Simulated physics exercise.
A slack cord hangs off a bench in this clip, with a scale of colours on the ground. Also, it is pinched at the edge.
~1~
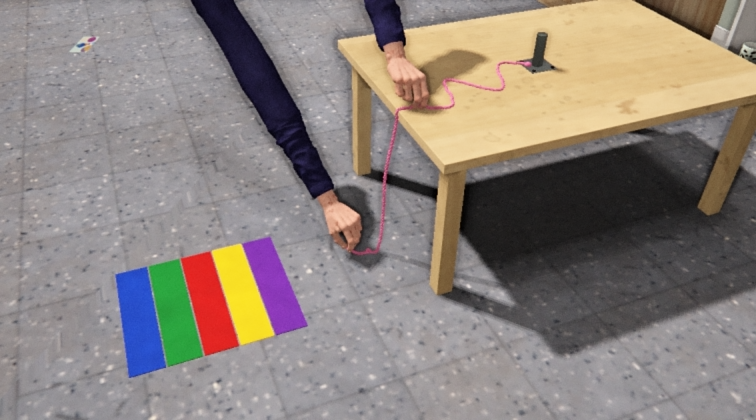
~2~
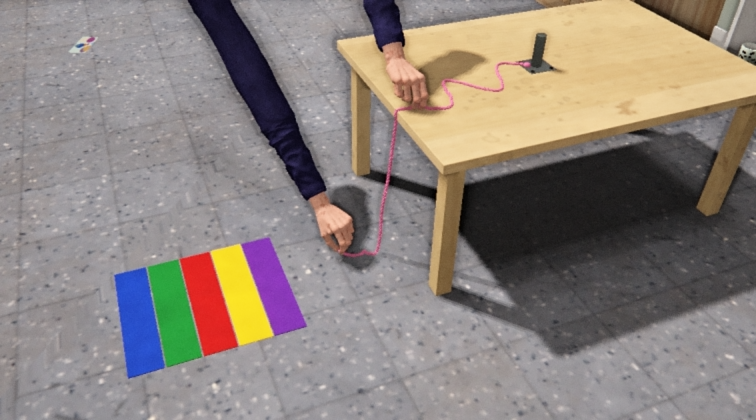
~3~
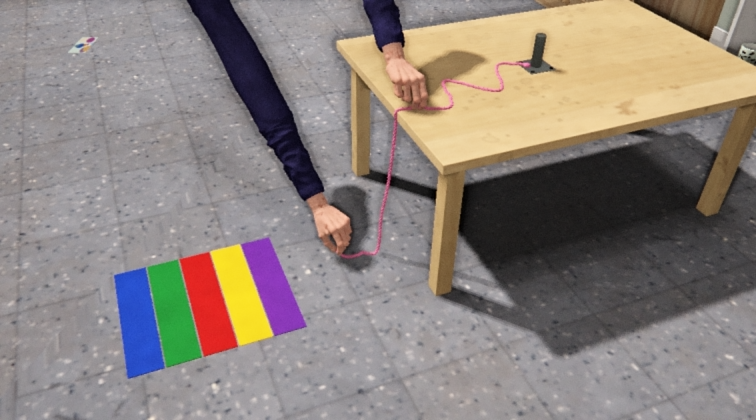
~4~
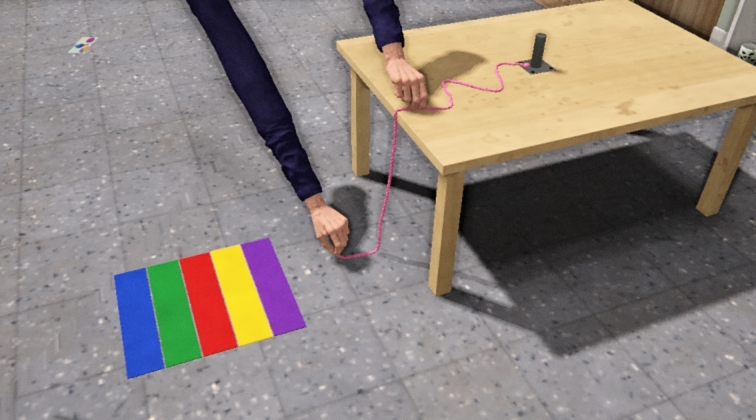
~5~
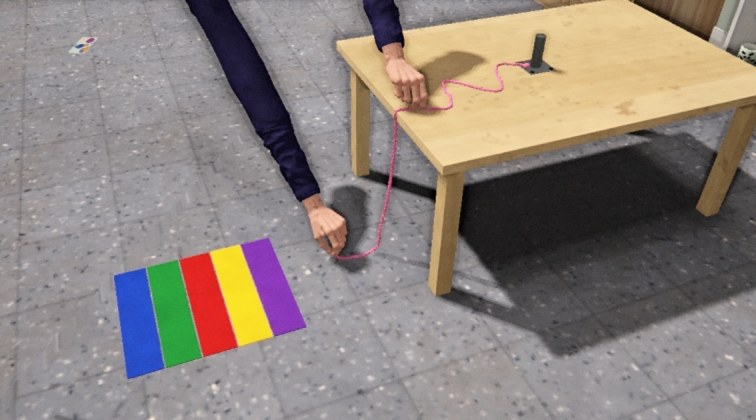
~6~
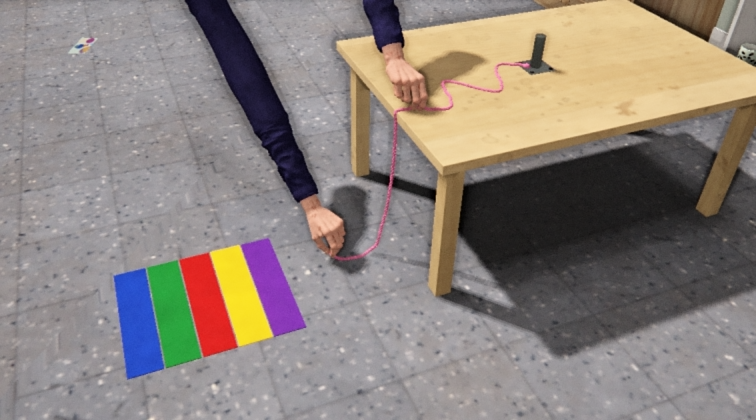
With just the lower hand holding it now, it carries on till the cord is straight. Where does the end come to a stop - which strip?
On the blue strip.
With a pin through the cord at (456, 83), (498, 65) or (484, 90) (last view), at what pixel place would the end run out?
Roughly (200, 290), (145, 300) and (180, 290).
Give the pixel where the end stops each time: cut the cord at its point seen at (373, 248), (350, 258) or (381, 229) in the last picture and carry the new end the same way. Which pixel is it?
(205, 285), (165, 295), (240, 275).
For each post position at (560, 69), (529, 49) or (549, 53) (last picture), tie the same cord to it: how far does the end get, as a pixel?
The first try gives (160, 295), the second (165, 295) and the third (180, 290).
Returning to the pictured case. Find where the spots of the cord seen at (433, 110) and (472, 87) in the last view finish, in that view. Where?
At (346, 142) for the first, at (433, 94) for the second.
A little later, end near (202, 286); over red.
Next, end near (159, 298); over green.
When it is tight, end near (135, 304); over blue. Over blue.
